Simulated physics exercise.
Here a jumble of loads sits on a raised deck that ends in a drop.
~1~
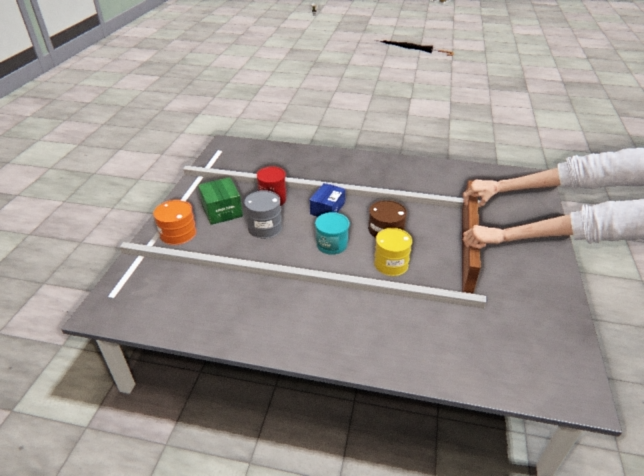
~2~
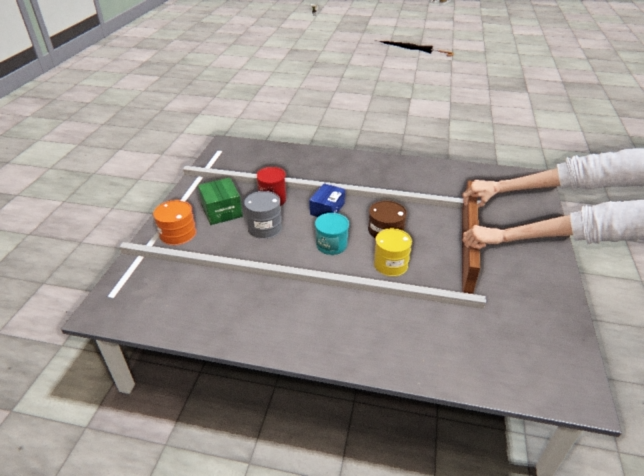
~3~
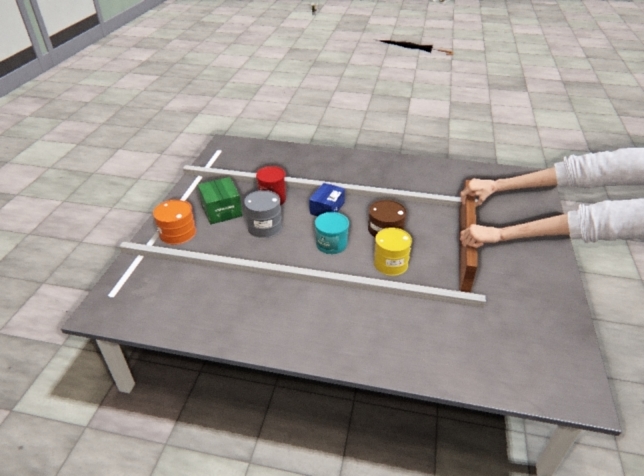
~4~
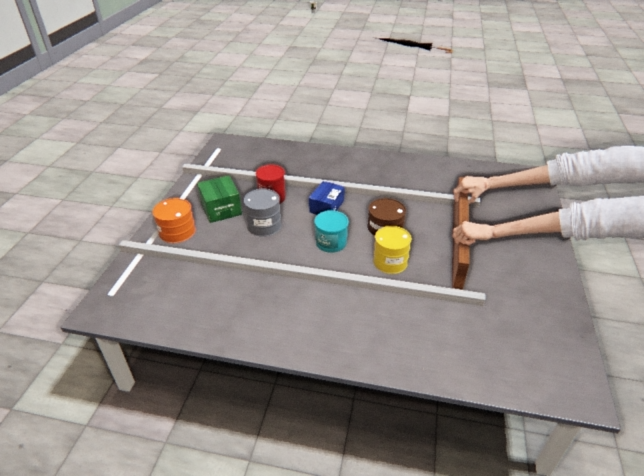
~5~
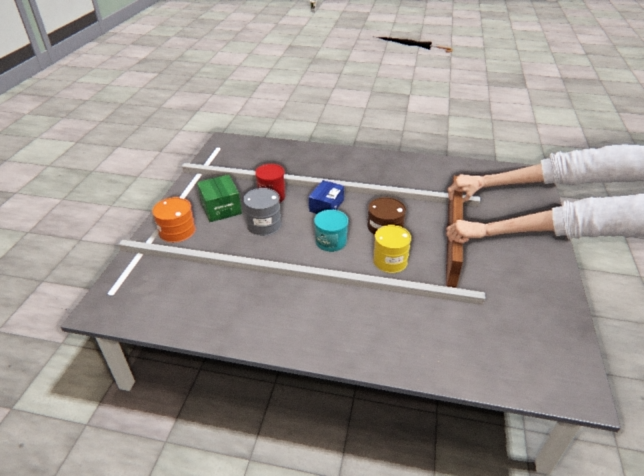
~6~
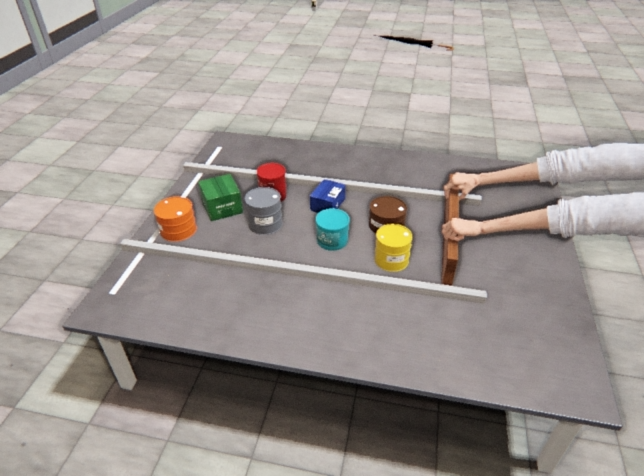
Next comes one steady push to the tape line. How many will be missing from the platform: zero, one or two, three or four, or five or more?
It will most likely knock three or four off.
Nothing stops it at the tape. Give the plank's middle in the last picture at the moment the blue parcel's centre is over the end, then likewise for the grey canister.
(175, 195) and then (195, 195), give or take.
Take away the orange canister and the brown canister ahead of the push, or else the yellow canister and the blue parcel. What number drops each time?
In the first try 3, in the other 2.
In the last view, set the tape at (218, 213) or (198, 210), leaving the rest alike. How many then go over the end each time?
Per try: 1; 2.
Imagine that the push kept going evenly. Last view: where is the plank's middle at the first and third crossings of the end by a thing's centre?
At (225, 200) for the first, at (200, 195) for the third.
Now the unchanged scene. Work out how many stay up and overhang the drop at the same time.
I count 4 overhanging.
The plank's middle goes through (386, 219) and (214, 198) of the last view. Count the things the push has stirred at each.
Answer - first 2, then 8.
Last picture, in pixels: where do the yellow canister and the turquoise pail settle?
The yellow canister ends up near (135, 224), and the turquoise pail near (152, 205).
A little later, none off yet; orange canister at rest near (176, 219); green box at rest near (221, 197); red pail at rest near (272, 184).
Next, none off yet; orange canister at rest near (176, 219); green box shifted about its own width near (202, 189); red pail shifted well along near (229, 177).
When it is over, the number that fall off is three or four; down, grey canister, red pail, green box and orange canister.
